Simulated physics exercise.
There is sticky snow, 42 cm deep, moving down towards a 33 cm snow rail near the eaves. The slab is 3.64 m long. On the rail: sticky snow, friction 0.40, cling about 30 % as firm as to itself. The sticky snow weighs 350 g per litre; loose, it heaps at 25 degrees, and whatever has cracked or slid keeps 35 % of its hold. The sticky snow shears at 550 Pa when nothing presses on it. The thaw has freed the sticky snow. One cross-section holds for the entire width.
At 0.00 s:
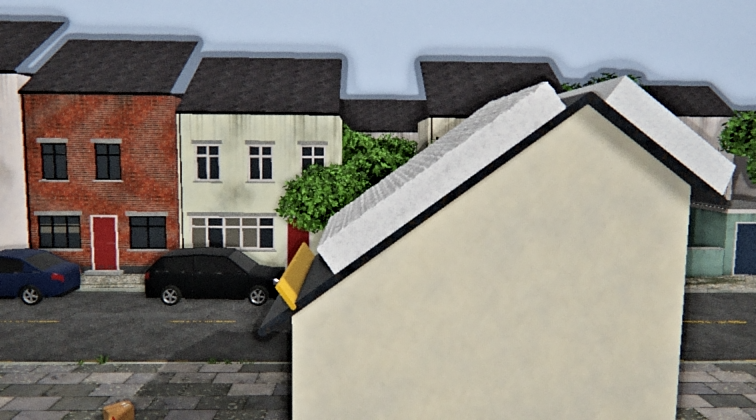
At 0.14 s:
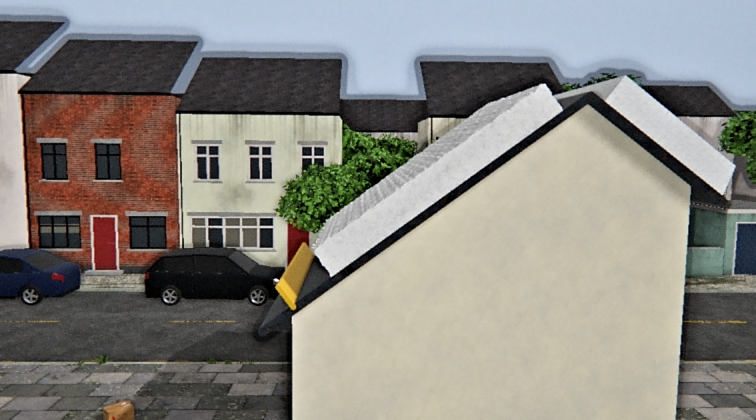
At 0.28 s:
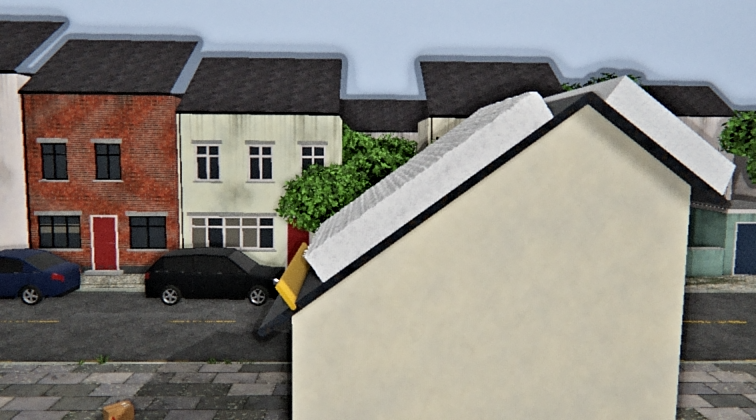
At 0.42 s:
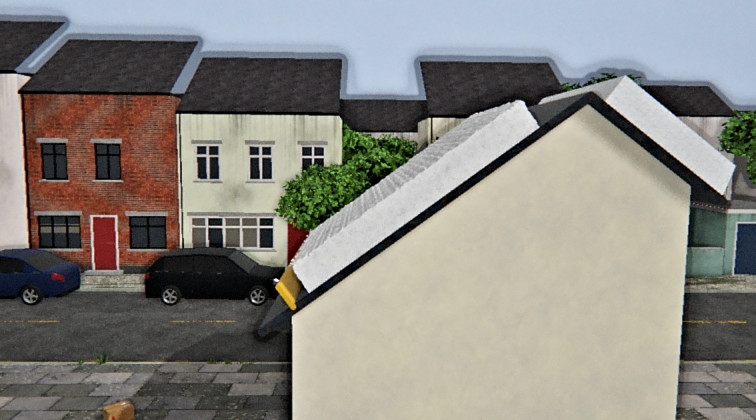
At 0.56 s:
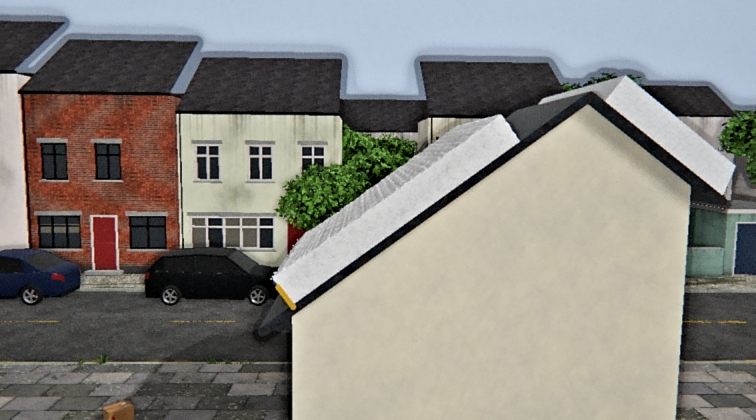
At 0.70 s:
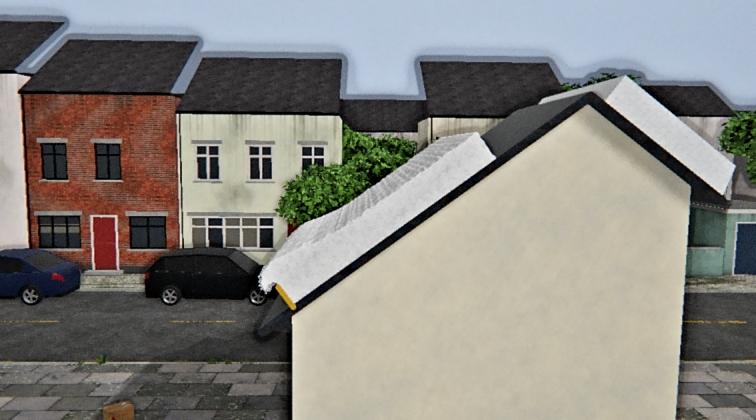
On a terraced street, a thick white snow slab slides down-left along a cream house's dark roof, covering a yellow eaves rail.
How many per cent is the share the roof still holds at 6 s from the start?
I would say roughly 36 per cent.
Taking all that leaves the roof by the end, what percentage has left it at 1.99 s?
Looks like roughly 90 %, give or take.
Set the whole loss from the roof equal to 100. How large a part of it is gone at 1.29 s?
Share so far: Roughly 50 percent.
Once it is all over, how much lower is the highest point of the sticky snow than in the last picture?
About 1.3 m.
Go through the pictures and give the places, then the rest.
Front end of the sticky snow at (318, 252), in the first picture.
Front end of the sticky snow at (315, 254), its middle shifted 5.0 cm, in the second picture.
Front end of the sticky snow at (306, 260), its middle shifted 18 cm, in the third picture.
Front end of the sticky snow at (293, 270), its middle shifted 41 cm, in the fourth picture.
Front end of the sticky snow at (274, 277), its middle shifted 71 cm, 4 % of it past the rail, in one piece, in the fifth picture.
Front end of the sticky snow at (260, 287), its middle shifted 1.02 m, 10 % of it past the rail, cracking, in the sixth picture.
By 1.29 s, 66 % of the snow is on the roof.
By 1.99 s, 42 % of the snow is on the roof.
By 2.70 s, 36 % of the snow is on the roof.
By 3.40 s, 36 % of the snow is on the roof.
By 6.00 s, at the end, 36 % of the snow is on the roof.
